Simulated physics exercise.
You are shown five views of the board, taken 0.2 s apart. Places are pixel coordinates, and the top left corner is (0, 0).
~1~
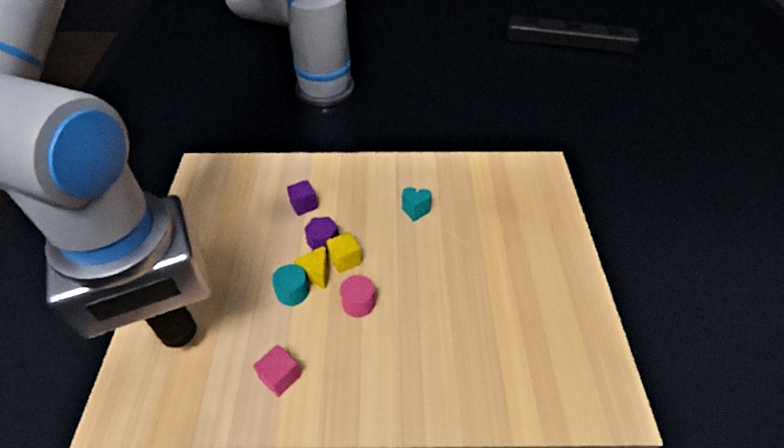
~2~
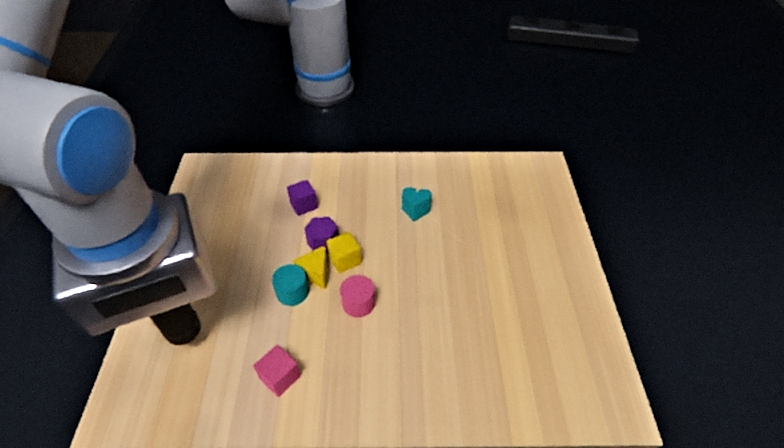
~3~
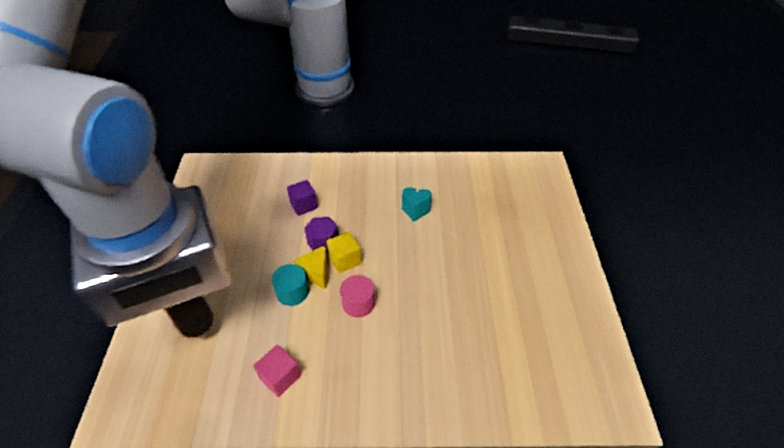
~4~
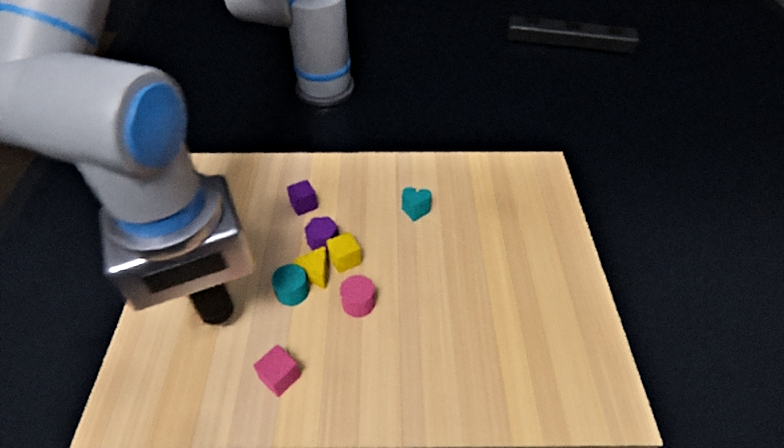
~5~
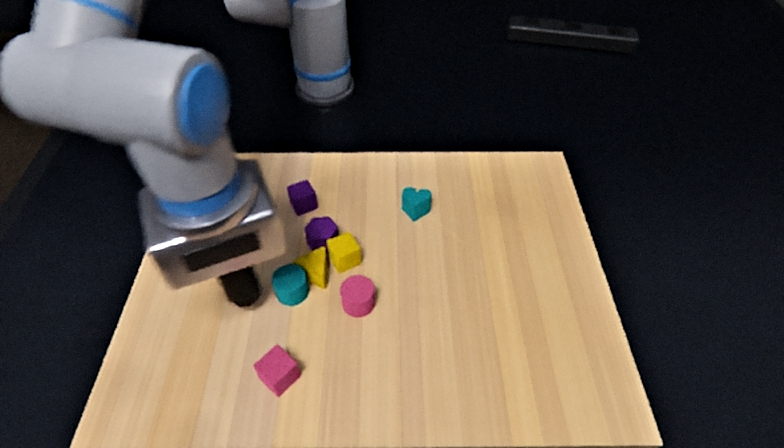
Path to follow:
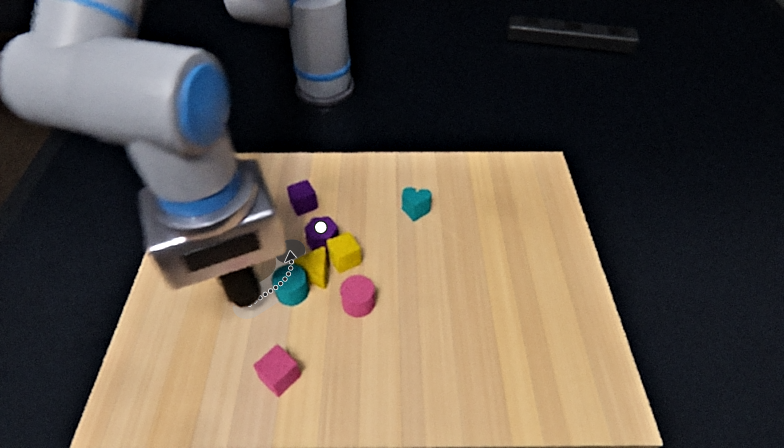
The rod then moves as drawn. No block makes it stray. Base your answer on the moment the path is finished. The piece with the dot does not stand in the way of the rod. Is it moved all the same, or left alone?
At the end, its place is the same.
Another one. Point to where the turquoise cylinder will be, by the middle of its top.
It will end up at (311, 273).
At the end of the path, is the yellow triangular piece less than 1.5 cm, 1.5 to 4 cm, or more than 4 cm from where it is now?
It will fall in the middle band, 1.5 to 4 cm.
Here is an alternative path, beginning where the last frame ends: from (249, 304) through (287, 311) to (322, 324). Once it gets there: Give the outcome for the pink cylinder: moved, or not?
The pink cylinder will stay where it stands.
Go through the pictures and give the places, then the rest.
In the first picture, tip of the rod (179, 333), middles of tops, turquoise cylinder (289, 277), yellow triangular piece (313, 260), purple six-sided block (321, 227), yellow square (343, 244).
In the second picture, rod (184, 330), nothing pushed.
In the third picture, rod (197, 323), nothing pushed.
In the fourth picture, rod (217, 311), nothing pushed.
In the fifth picture, rod (245, 294), turquoise cylinder (289, 277), yellow triangular piece (313, 260), purple six-sided block (321, 227), yellow square (343, 244).
The line goes from (249, 304) via (273, 290) and (290, 271), ending at (290, 251); the dot is on the purple six-sided block.
What follows on the original path. One third of the way, rod (269, 279); turquoise cylinder (302, 274); yellow triangular piece (324, 255); yellow square (347, 242), turned 15° clockwise.
Two thirds of the way, rod (287, 260); turquoise cylinder (311, 273); yellow triangular piece (326, 253); yellow square (349, 241), turned 15° clockwise.
At the end, rod (287, 240); turquoise cylinder (311, 273); yellow triangular piece (326, 253); purple six-sided block unmoved; yellow square (349, 241), turned 15° clockwise.
